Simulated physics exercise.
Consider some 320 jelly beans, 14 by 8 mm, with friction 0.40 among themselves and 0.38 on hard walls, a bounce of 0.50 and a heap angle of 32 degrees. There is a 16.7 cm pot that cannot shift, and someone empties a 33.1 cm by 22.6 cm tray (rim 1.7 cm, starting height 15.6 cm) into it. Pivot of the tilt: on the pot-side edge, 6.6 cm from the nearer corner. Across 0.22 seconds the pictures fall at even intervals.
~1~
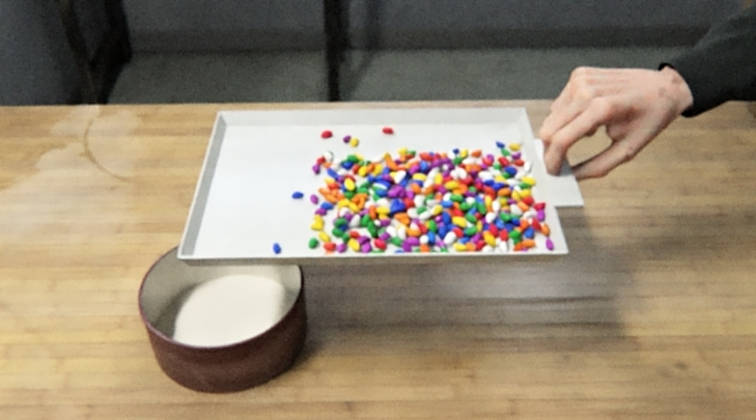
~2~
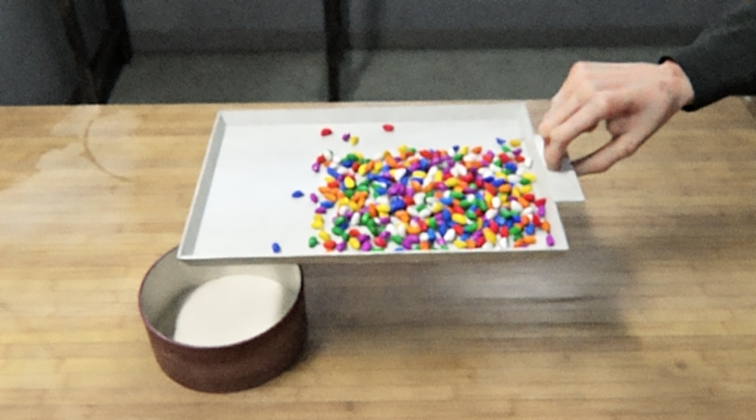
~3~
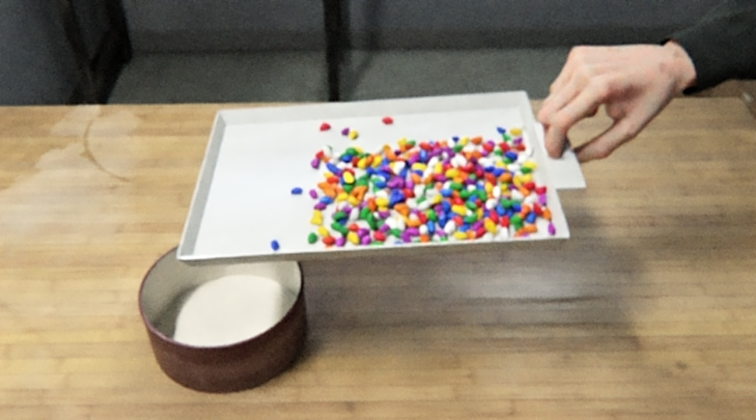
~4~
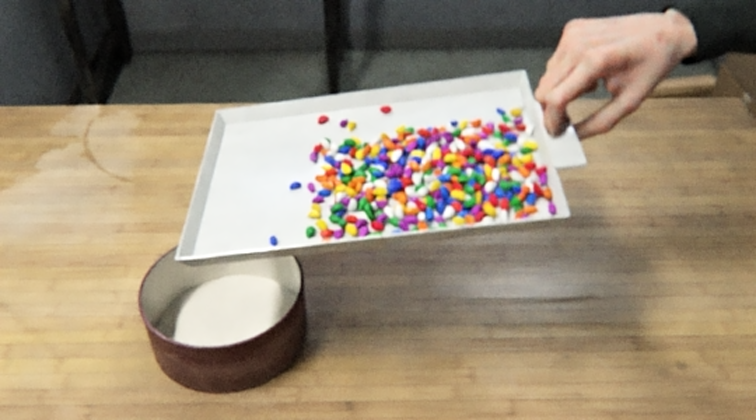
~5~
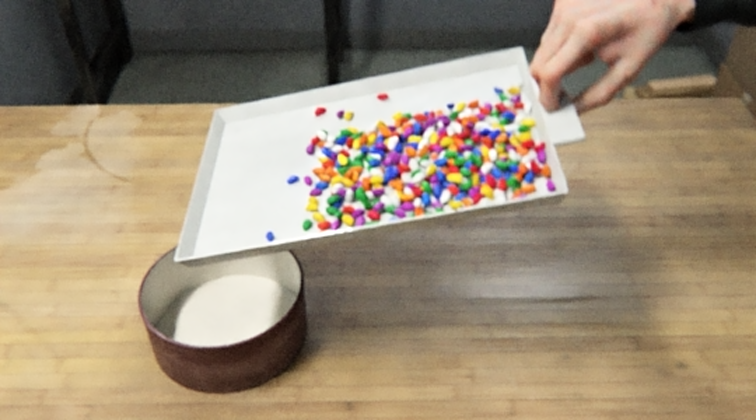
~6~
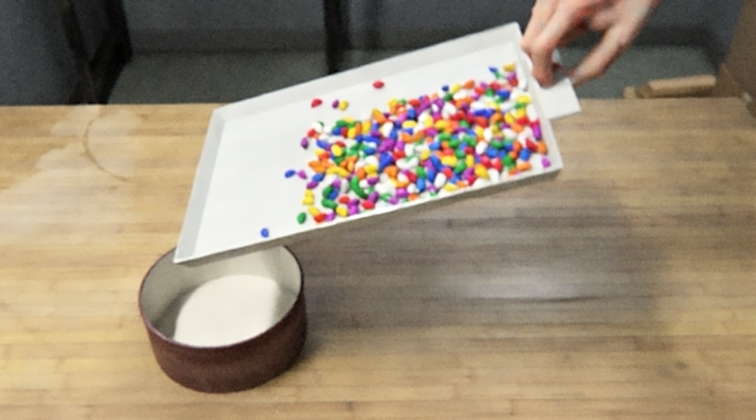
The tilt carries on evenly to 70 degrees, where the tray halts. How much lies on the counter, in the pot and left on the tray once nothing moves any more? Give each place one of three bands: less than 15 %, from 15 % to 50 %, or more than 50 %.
Counter - more than 50 %; pot - less than 15 %; tray - less than 15 %.
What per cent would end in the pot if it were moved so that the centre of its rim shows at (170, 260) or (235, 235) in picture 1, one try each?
I'd say close to 45 percent for the first spot and 0 percent for the second.
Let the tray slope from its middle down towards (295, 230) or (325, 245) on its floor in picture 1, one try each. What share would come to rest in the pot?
Near 30 and 40 per cent, in that order.
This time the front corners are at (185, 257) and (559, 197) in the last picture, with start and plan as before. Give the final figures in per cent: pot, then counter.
In the pot: 25 per cent; on the counter: 70 per cent.
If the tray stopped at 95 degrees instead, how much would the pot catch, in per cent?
Near 10 %, then.
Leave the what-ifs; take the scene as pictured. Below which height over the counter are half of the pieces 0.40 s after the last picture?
I'd put it near 20 cm.
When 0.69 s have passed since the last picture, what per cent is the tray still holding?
Around 5 percent of it.
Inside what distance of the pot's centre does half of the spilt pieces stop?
Close to 24 cm, give or take.
Then, 0.24 s after the last picture, tilt 44 degrees; the tray holds 100 %, the pot 0 %.
Then, 0.40 s after the last picture, tilt 61 degrees; the tray holds 95 %, the pot 0 %.
Then, 0.69 s after the last picture, tilt 70 degrees; the tray holds 5 %, the pot 5 %.
In the end, counter 90 %, pot 10 %, tray 5 %.
